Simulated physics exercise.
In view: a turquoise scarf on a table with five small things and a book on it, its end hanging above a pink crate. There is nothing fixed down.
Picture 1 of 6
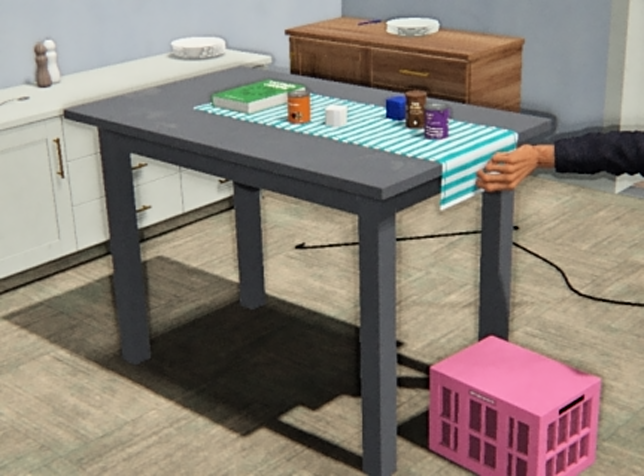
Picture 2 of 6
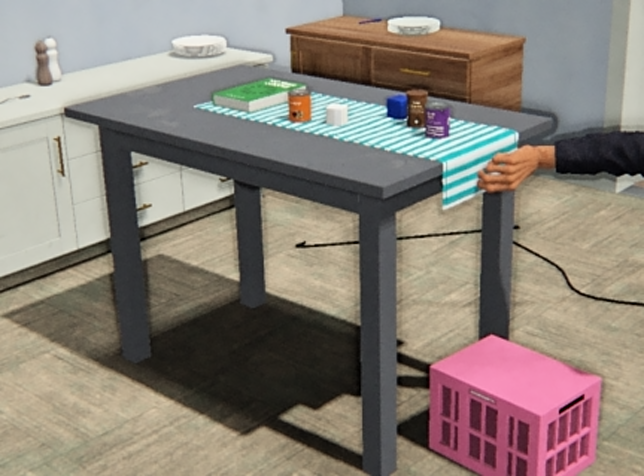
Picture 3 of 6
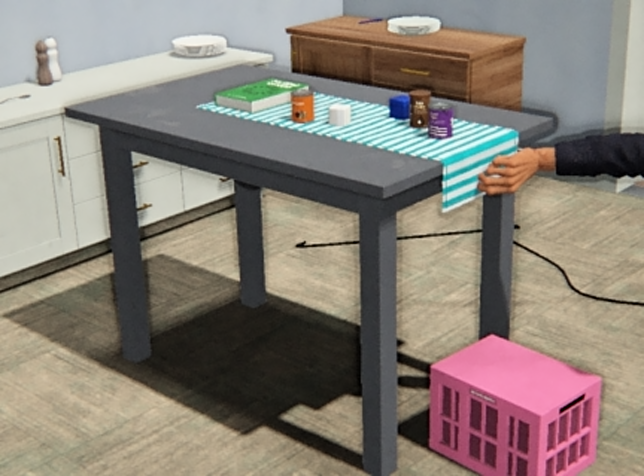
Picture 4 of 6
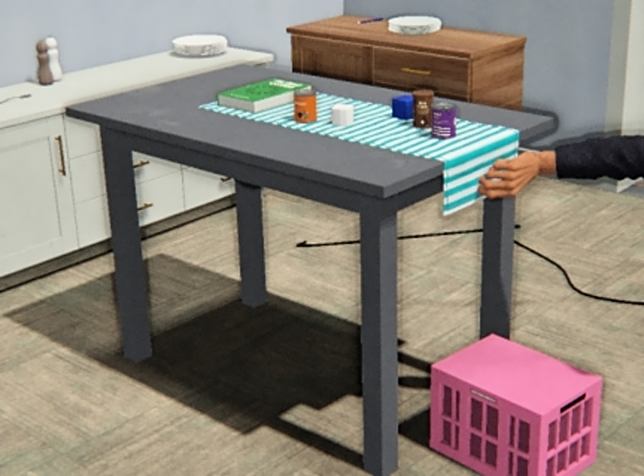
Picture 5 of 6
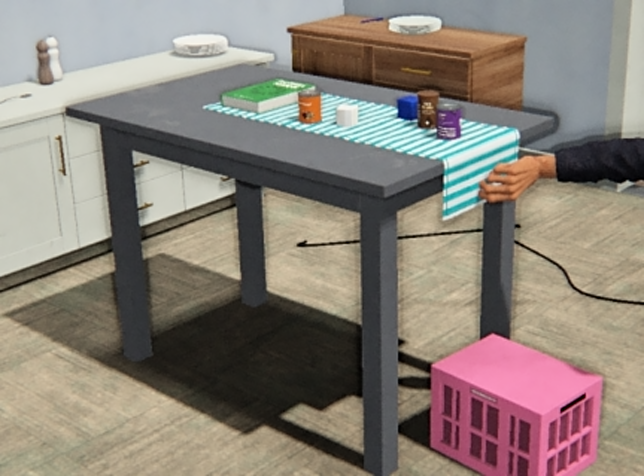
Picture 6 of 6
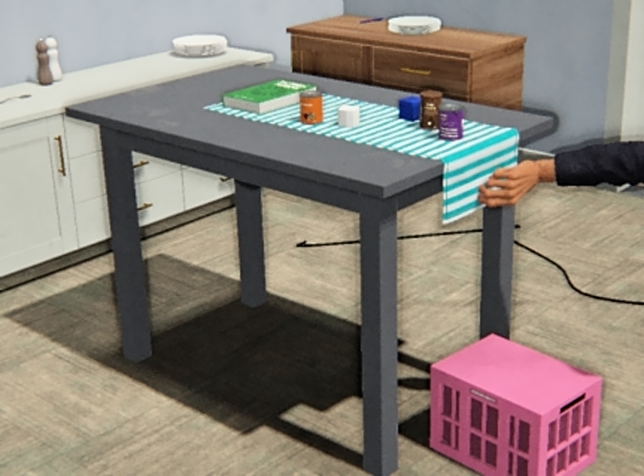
A hand at right slowly drawing a turquoise striped scarf over a table edge, the small objects on it shifting slightly right.
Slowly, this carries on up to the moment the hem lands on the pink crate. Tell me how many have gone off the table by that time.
The tally of things that come off will be four.
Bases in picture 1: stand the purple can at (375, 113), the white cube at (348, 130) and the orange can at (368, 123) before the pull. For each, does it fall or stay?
First the purple can, which is lost, then the white cube, which is lost, and finally the orange can, which is lost.
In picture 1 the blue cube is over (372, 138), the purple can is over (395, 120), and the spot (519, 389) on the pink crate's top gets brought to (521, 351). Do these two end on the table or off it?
The blue cube ends up off the top and the purple can ends up off the top.
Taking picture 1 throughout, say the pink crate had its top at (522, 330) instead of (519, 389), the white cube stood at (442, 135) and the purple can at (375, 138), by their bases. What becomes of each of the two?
Result: White cube gone, purple can gone.
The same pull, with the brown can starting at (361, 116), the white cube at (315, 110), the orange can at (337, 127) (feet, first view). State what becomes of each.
The brown can will end up down, the white cube will stay where it is, and the orange can will end up down.
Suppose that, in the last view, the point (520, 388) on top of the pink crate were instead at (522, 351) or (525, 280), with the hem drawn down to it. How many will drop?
Counting them gives 3 and 1.
Soon after, hem near (481, 263); purple can gone.
Then, hem near (482, 318); purple can, brown can and blue cube gone.
Further on, hem on the crate; purple can, brown can, blue cube and white cube gone.
At rest, hem on the crate; purple can, brown can, blue cube and white cube gone. The answer is four.
